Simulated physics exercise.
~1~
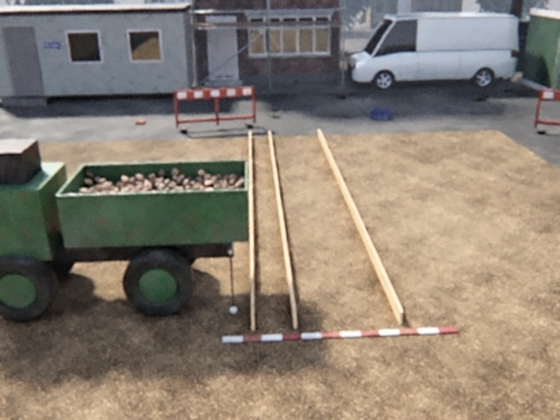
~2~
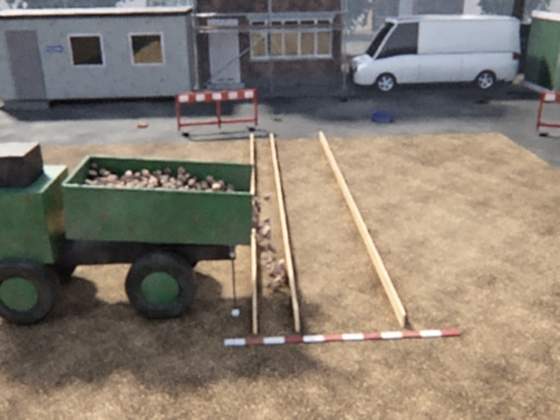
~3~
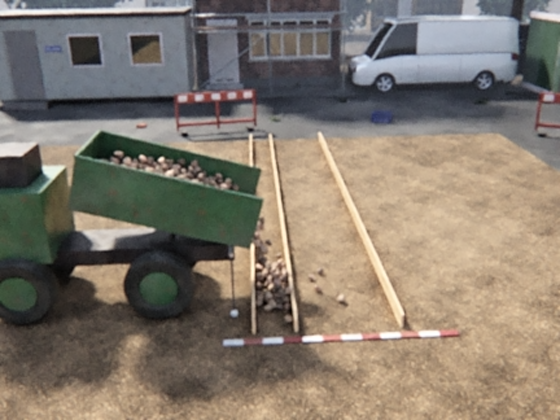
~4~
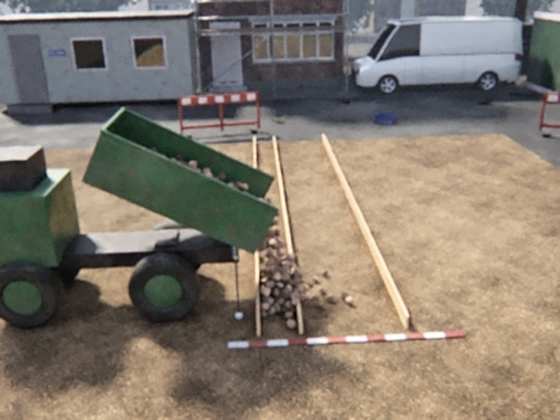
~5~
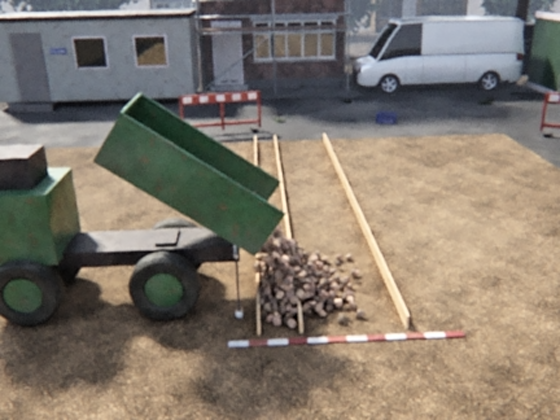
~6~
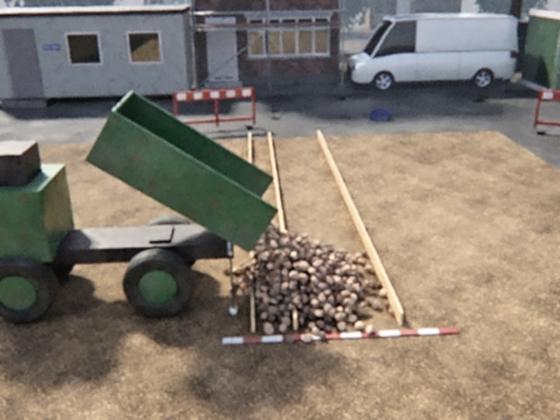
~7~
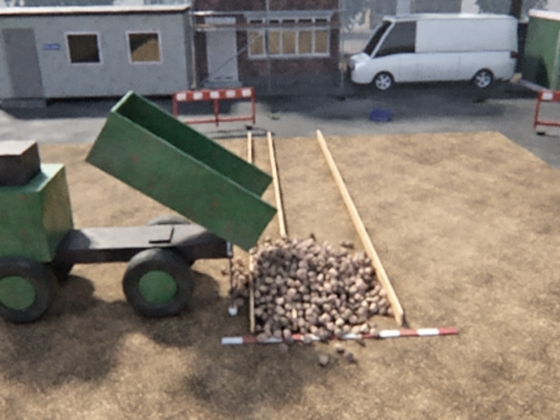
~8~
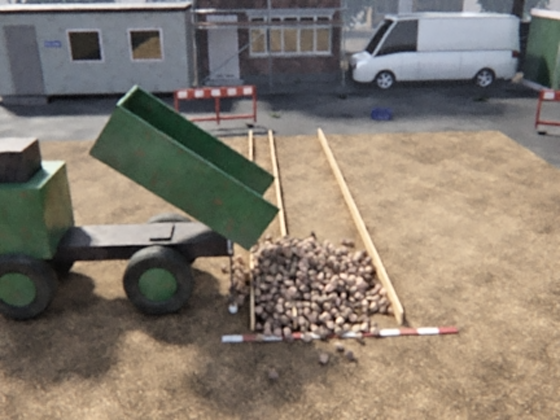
On a building site, a green trailer tips its stones into a heap between wooden boards.
